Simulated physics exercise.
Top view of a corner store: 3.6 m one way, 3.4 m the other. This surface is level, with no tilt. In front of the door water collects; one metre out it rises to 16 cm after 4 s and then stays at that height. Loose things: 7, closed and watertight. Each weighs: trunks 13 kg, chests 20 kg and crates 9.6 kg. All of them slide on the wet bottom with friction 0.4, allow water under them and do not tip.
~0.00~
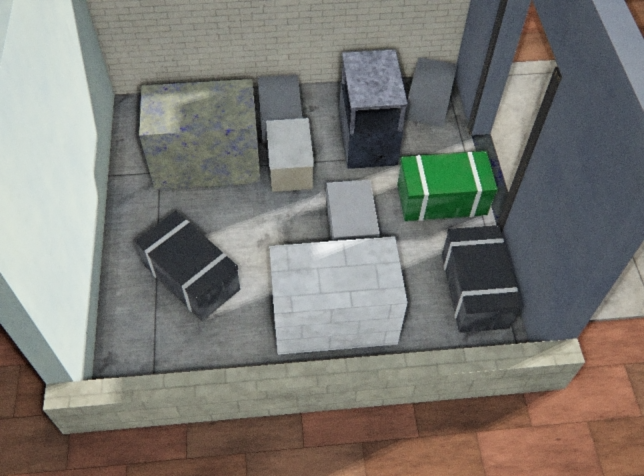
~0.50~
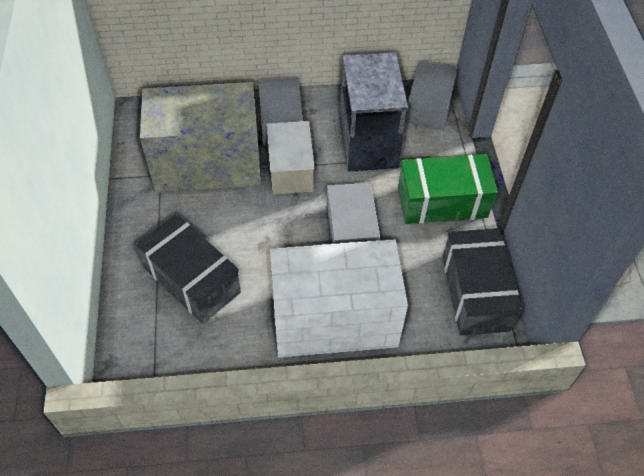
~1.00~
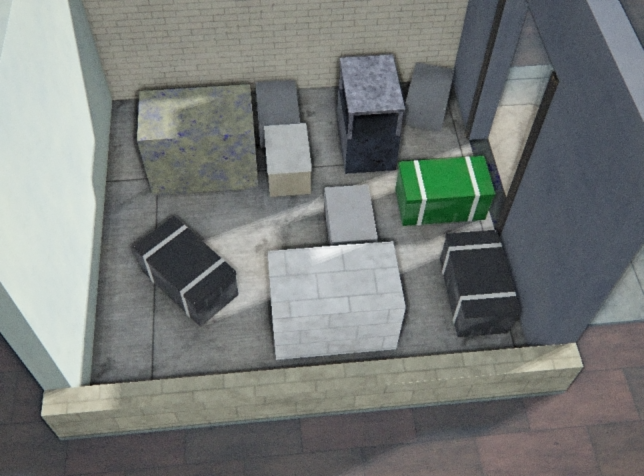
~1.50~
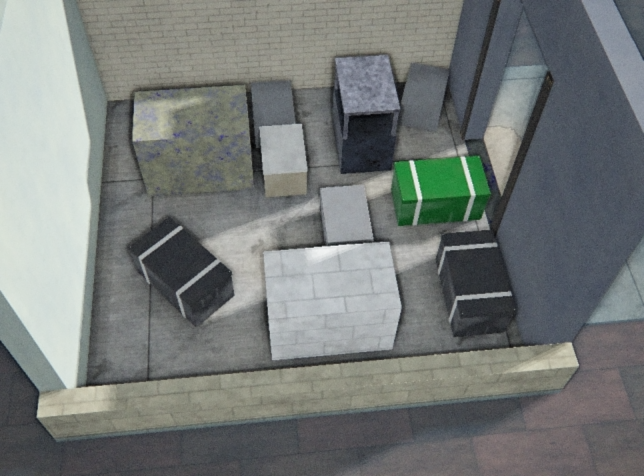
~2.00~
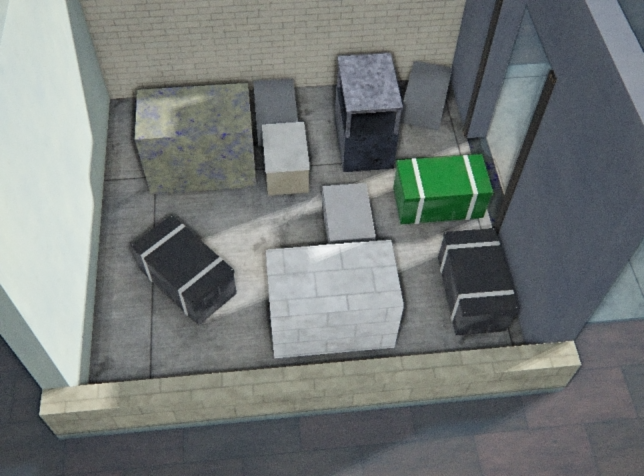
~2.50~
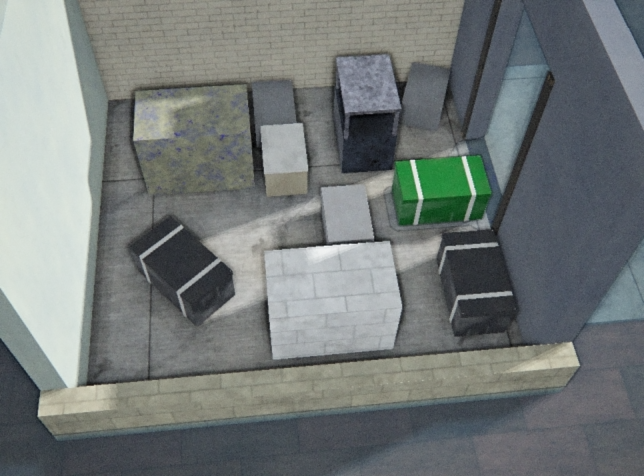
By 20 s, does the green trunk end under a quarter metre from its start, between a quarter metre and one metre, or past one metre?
Past one metre.
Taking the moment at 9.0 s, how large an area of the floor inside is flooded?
Near 10.5 m2 in all.
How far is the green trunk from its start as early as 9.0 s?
200 cm or so by then.
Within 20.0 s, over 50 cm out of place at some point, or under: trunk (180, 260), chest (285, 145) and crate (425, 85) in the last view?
Above, above, below.
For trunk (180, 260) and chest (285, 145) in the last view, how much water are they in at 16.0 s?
Depths: Near 15 cm, then near 13 cm.
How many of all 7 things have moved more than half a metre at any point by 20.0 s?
6.
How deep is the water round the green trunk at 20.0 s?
17 cm or so.
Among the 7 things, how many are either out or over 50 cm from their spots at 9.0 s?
3 of them.
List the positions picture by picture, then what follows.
In the first picture, the green trunk at (448, 173), on the bottom; water covers 0.0 m2; 0 of 7 have shifted.
In the second picture, the green trunk at (449, 176) rests on the ground; water covers 0.0 m2; 0 of 7 have shifted.
In the third picture, the green trunk at (446, 178) rests on the ground; water covers 0.0 m2; 0 of 7 have shifted.
In the fourth picture, the green trunk at (442, 178), on the bottom; 0.0 m2 under water; 0 of 7 have shifted.
In the fifth picture, the green trunk at (444, 176) rests on the ground; water covers 0.0 m2; 0 of 7 have shifted.
In the sixth picture, the green trunk at (443, 177) rests on the ground; 0.1 m2 under water; 0 of 7 have shifted.
After 4.0 s the green trunk is near (410, 188), 0.3 m from its start, aground; 0 afloat.
After 9.0 s the green trunk is near (217, 269), 2.2 m from its start, afloat; 5 afloat.
After 16.0 s the green trunk is near (208, 280), 2.3 m from its start, afloat; 7 afloat.
After 20.0 s the green trunk is near (216, 283), 2.3 m from its start, afloat; 7 afloat.
